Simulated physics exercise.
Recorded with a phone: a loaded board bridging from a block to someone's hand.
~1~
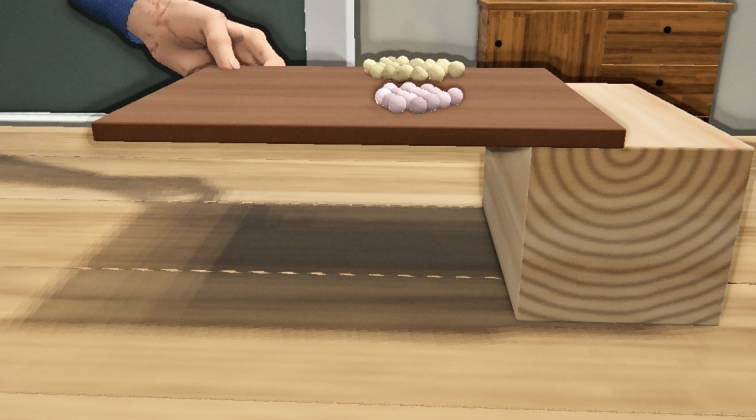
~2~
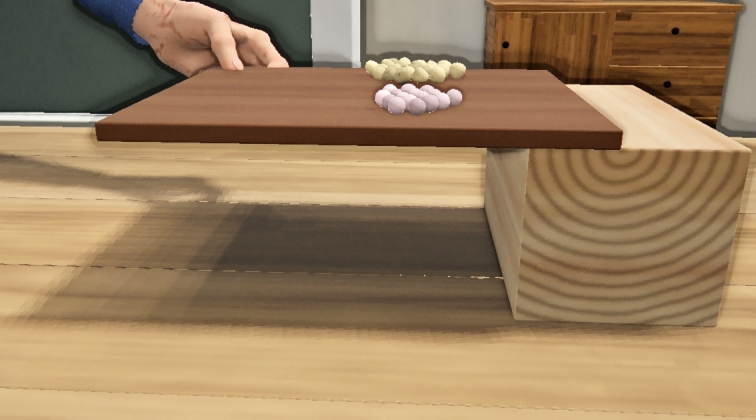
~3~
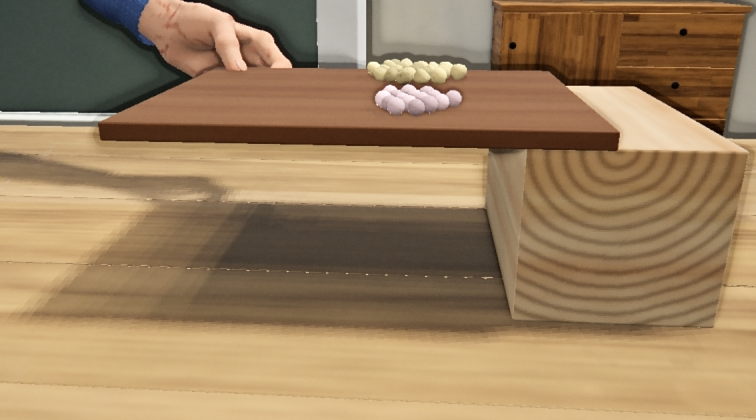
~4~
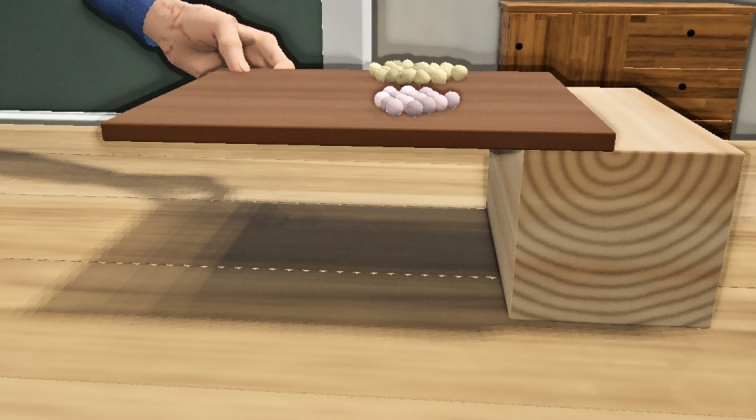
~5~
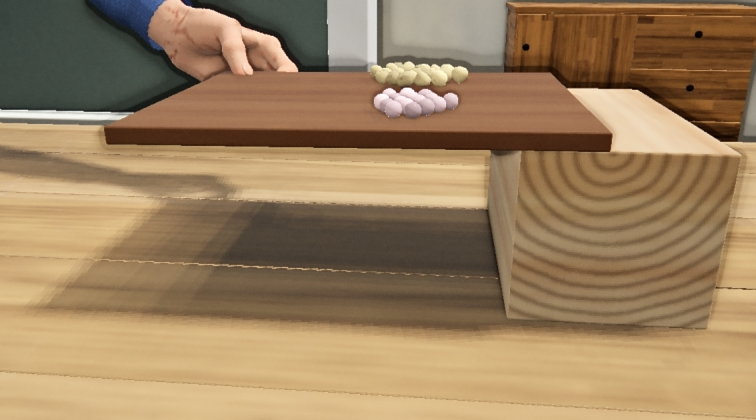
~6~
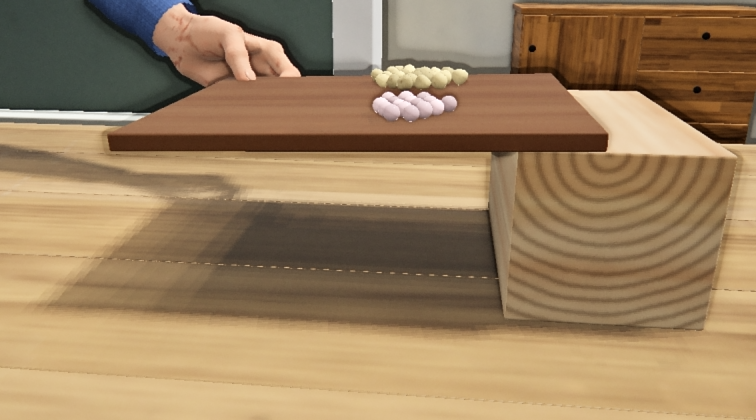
We see a brown board bridging from a pale wooden block on the right to a hand on the left, carrying pinkish and yellowish clusters of small balls; the hand slightly lowers its end while both clusters stay put.
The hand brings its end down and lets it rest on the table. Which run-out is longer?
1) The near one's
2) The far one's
Option 1: The near one's.
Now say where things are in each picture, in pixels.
Held end of the board (115, 128), level; block (584, 184), nearly half as high as the board is long; near handful (403, 99), a few sugar pearls; far handful (410, 69), a few macadamia nuts, in the first frame.
Held end of the board (118, 129), level; far handful (412, 71), in the second frame.
Held end of the board (121, 128), level; near handful (402, 101), in the third frame.
Held end of the board (123, 129), level; far handful (414, 73), in the fourth frame.
Held end of the board (126, 132), down by 1°; near handful (401, 104), in the fifth frame.
Held end of the board (129, 139), down by 2°; block (582, 189); near handful (399, 107), not moving; far handful (415, 78), not moving, in the sixth frame.
Then, 0.59 s later than the last frame, board sloping at 17°; near handful every one still on the board; far handful every one still on the board.
Then, 1.11 s later than the last frame, board resting at 27°; near handful mostly up to a board's length out; far handful mostly at the foot of the board.
Then, 1.55 s later than the last frame, board resting at 27°; near handful mostly one to two board lengths out; far handful mostly less than half a board's length out.
When it is over, board resting at 27°; near handful mostly more than two board lengths out, roughly half gone off the table; far handful mostly less than half a board's length out; the near handful has gone farther.
